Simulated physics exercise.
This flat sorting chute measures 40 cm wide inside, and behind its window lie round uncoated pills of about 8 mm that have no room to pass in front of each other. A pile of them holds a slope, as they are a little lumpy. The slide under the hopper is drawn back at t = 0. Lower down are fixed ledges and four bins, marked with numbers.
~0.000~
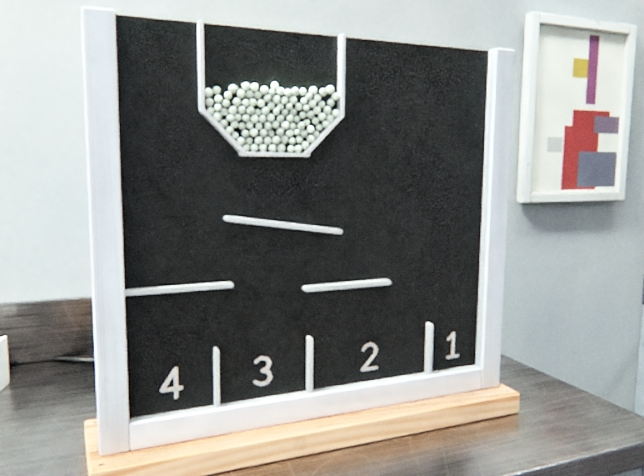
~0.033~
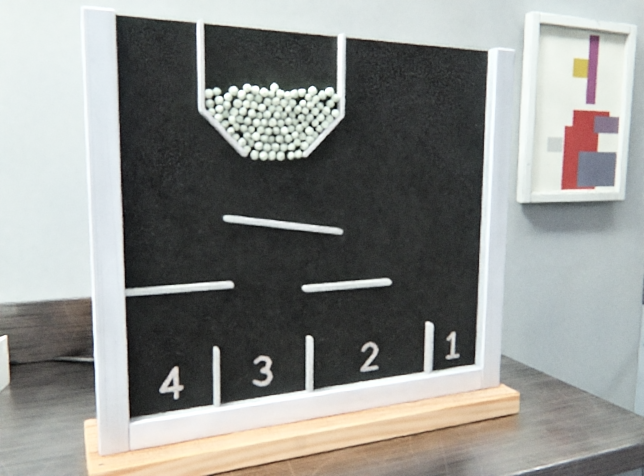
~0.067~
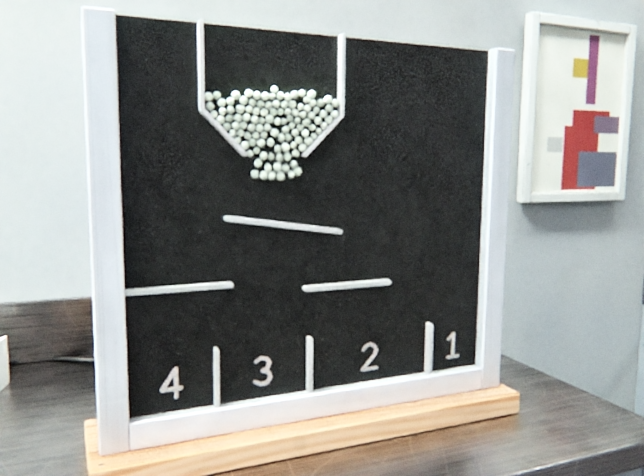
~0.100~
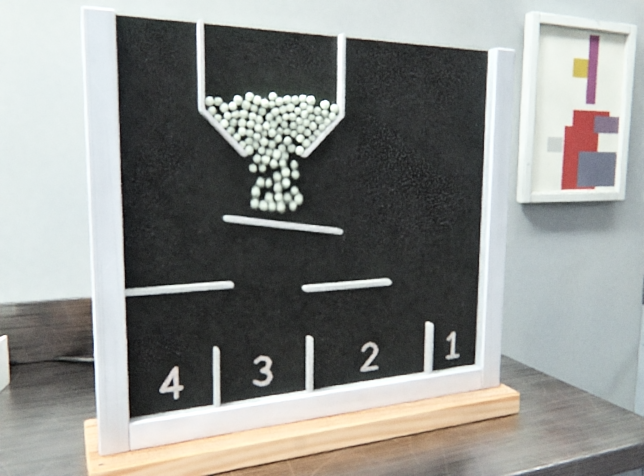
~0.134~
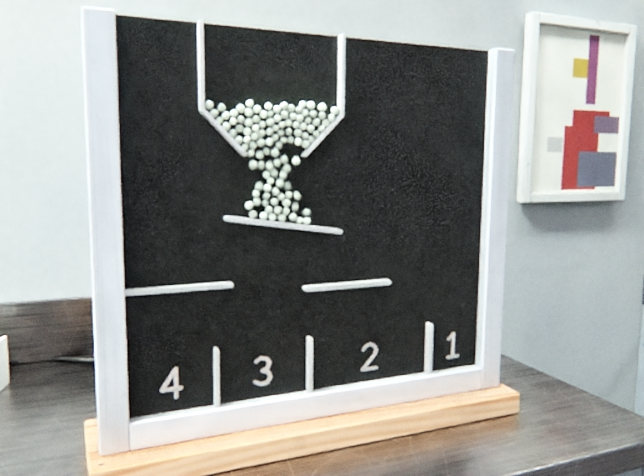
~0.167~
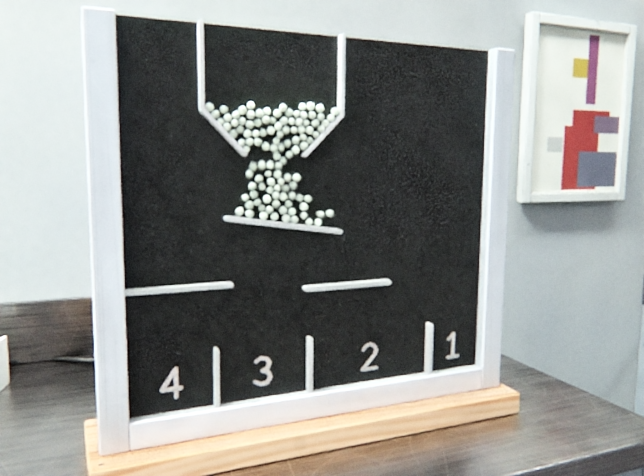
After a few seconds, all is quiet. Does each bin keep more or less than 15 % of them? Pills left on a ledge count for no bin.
Bin 1 less, bin 2 more, bin 3 less, bin 4 less than 15 %.
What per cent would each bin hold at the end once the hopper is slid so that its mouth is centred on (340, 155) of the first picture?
Final shares - bin 1: 25, bin 2: 25, bin 3: 5, bin 4: 0.
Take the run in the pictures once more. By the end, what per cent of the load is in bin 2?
20 %.
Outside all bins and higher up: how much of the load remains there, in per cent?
Close to 70 in a hundred, I reckon.
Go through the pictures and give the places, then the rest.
Gate shut, about 110 pills in the hopper; its mouth (244, 154) to (304, 155); no. 1 (452, 345), no. 2 (370, 356), no. 3 (263, 371), no. 4 (171, 383), in the first picture.
In the second picture, 5 out; bottom pill (281, 156).
In the third picture, 15 out; bottom pill (281, 176).
In the fourth picture, 27 out; bottom pill (281, 207).
In the fifth picture, 39 out; bottom pill (307, 221).
In the sixth picture, 48 out; bottom pill (318, 222); ledges level (305, 289) to (388, 282), slope (227, 219) to (339, 231), level (123, 293) to (230, 285).
By 0.24 s 65 % have left the hopper; down in the bins, nothing yet.
By 0.34 s 90 % have left the hopper; down in the bins, nothing yet.
By 0.55 s 100 % have left the hopper; down in the bins, no. 1, 5 %, no. 2, 5 %.
Settled by 1.8 s, no. 1, 5 %, no. 2, 20 %, no. 3, 5 %, no. 4, 0 %, left higher up 70 %.
